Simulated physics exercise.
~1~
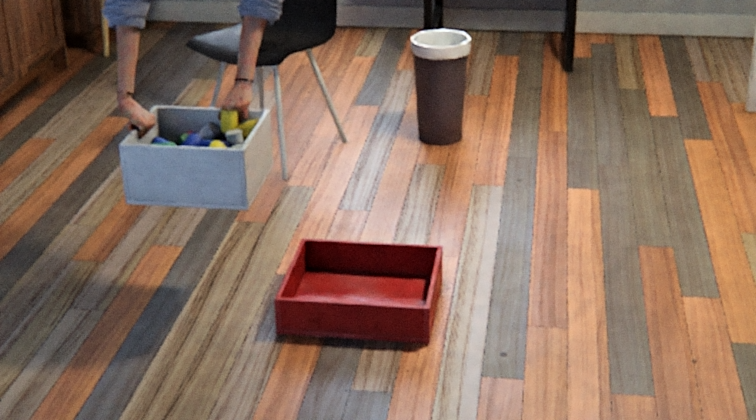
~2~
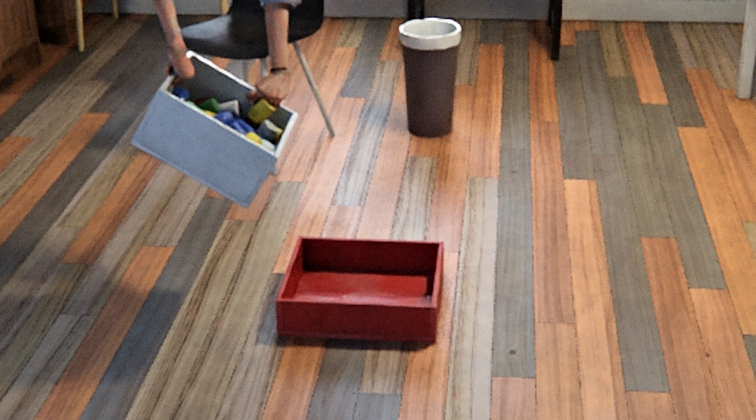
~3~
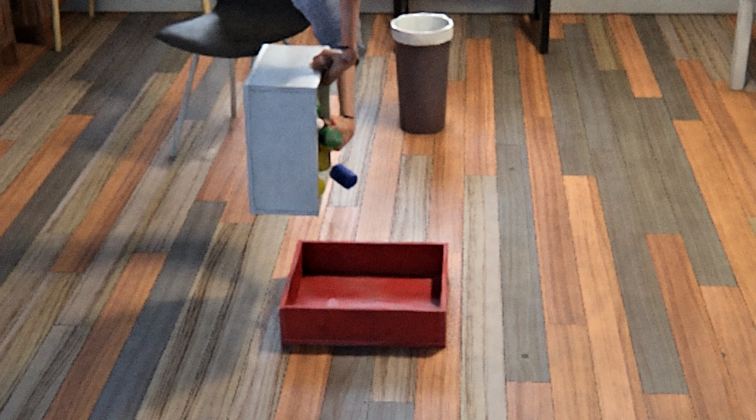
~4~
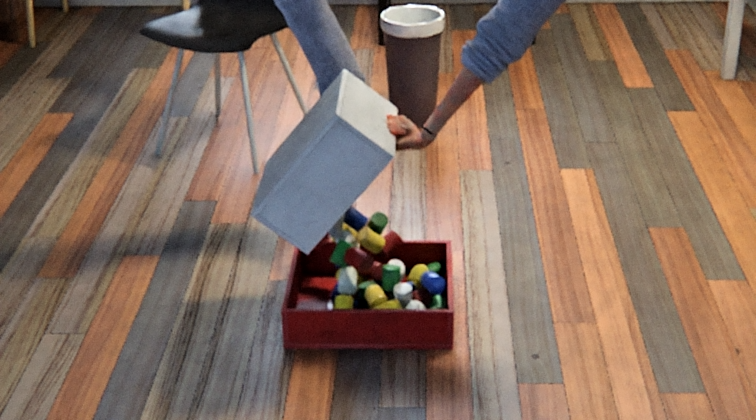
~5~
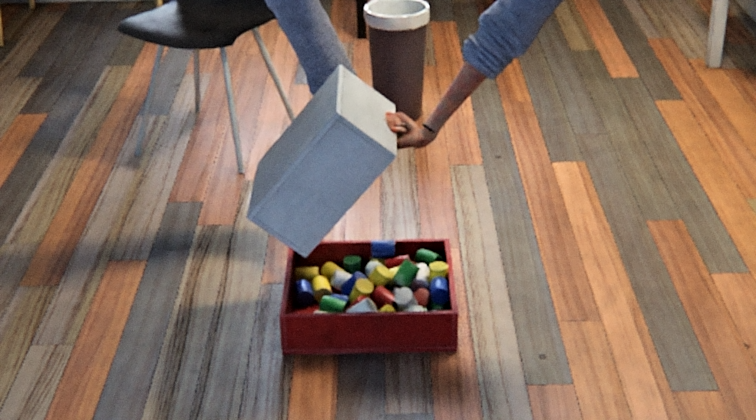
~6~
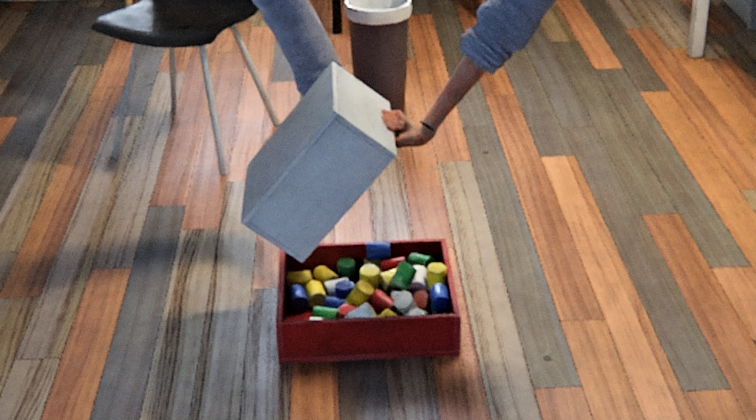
In the video, a person's hands lift a light grey crate of small colourful cylinders, move it right and tip it over a red basket on a striped wooden floor. The pieces tumble out and fill the basket, while the crate stays tilted above it.
